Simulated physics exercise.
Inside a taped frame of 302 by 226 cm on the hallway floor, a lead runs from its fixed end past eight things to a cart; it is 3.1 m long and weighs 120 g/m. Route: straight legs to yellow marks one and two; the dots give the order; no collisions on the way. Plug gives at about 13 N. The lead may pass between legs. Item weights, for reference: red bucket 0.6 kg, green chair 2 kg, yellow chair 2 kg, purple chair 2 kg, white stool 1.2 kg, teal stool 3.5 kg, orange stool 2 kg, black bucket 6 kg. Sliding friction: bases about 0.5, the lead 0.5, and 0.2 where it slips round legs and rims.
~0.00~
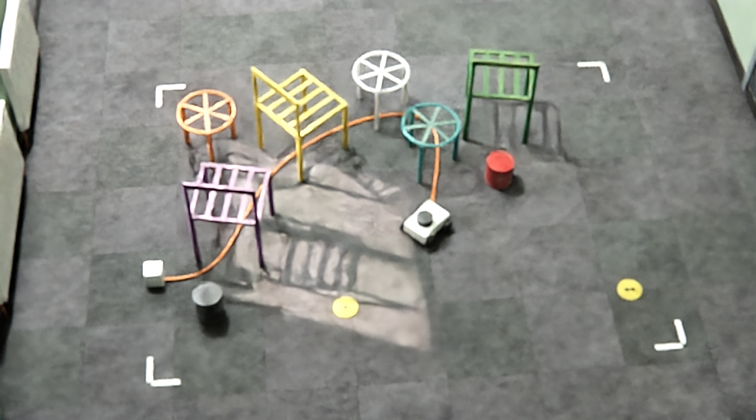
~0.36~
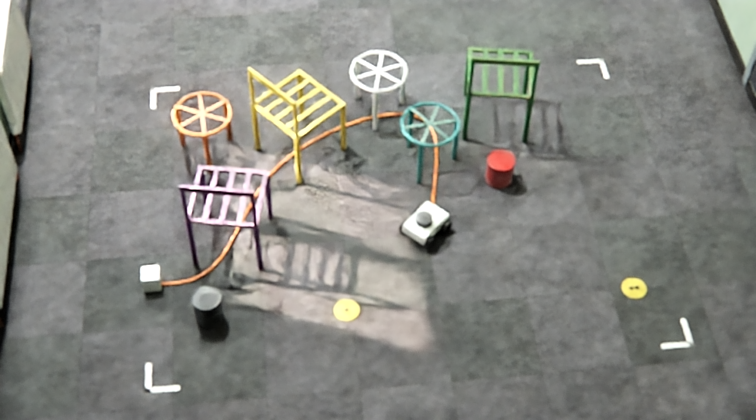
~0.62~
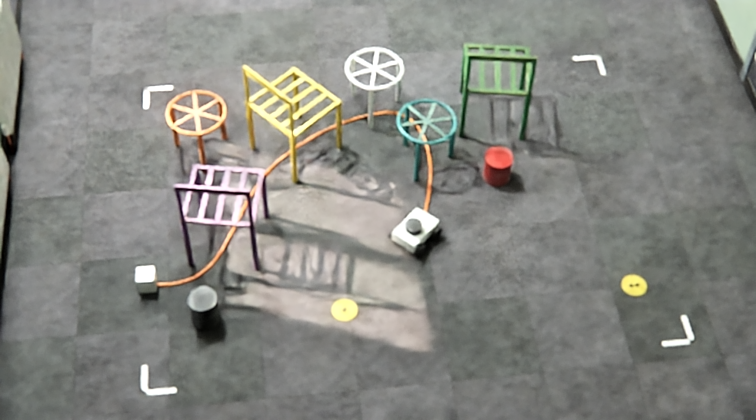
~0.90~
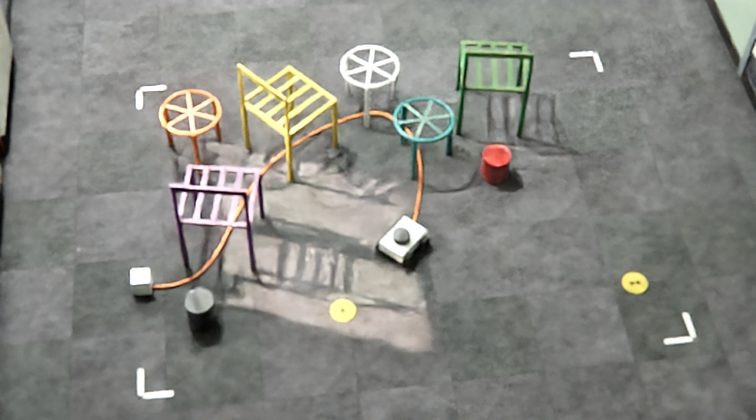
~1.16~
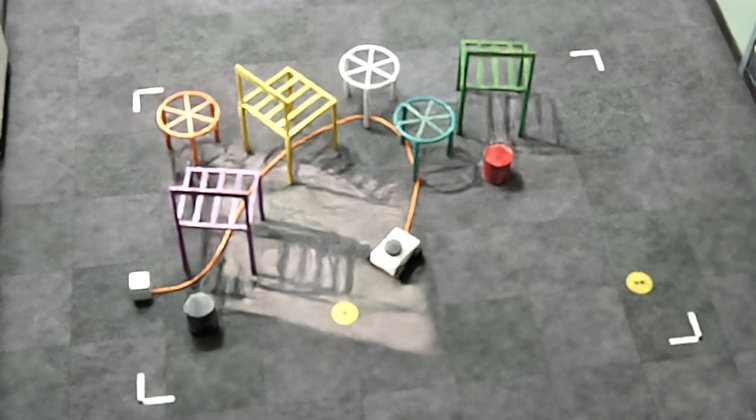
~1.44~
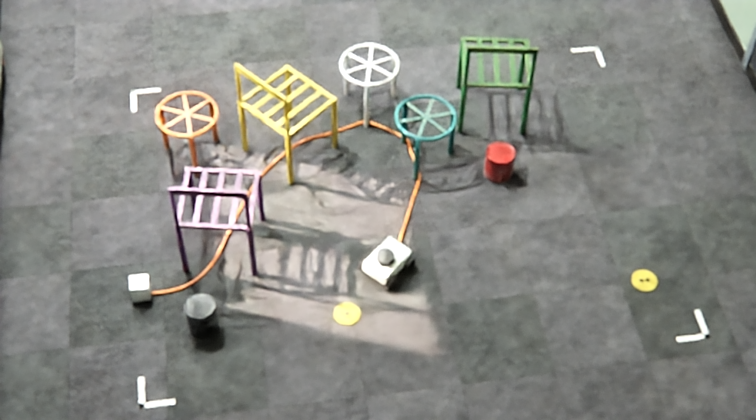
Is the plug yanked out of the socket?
I expect the plug to be extracted.
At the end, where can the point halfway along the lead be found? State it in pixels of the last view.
Midpoint of length, last view: Approx. (416, 155).
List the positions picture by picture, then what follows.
Yellow chair (301, 102); purple chair (230, 193); green chair (502, 74); marks (346, 308) (630, 290); cart (431, 224), in the first frame.
Cart (430, 225), in the second frame.
Lead runs through (429, 189); cart (420, 231), in the third frame.
Lead runs through (419, 198); cart (408, 241), in the fourth frame.
Lead runs through (412, 209); cart (400, 252), in the fifth frame.
Yellow chair (287, 100); purple chair (218, 197); green chair (496, 61); lead runs through (407, 218); cart (393, 262), in the sixth frame.
After 3.0 s, cart at (371, 310), 2 N at the fixed end; white stool 15 cm off its start, teal stool 8 cm off its start.
After 4.5 s, cart at (469, 298), 2 N at the fixed end; white stool 15 cm off its start, teal stool 8 cm off its start.
After 6.1 s, cart at (557, 281), 12 N at the fixed end; white stool 19 cm off its start at (376, 86), teal stool 8 cm off its start at (415, 123), yellow chair 4 cm off its start at (291, 104).
After 7.6 s, cart at (644, 279), plug out; white stool 19 cm off its start, teal stool 8 cm off its start, yellow chair 5 cm off its start.
After 8.0 s, cart at (644, 279), plug out; white stool 19 cm off its start at (376, 86), teal stool 8 cm off its start at (415, 123), yellow chair 5 cm off its start at (292, 105).
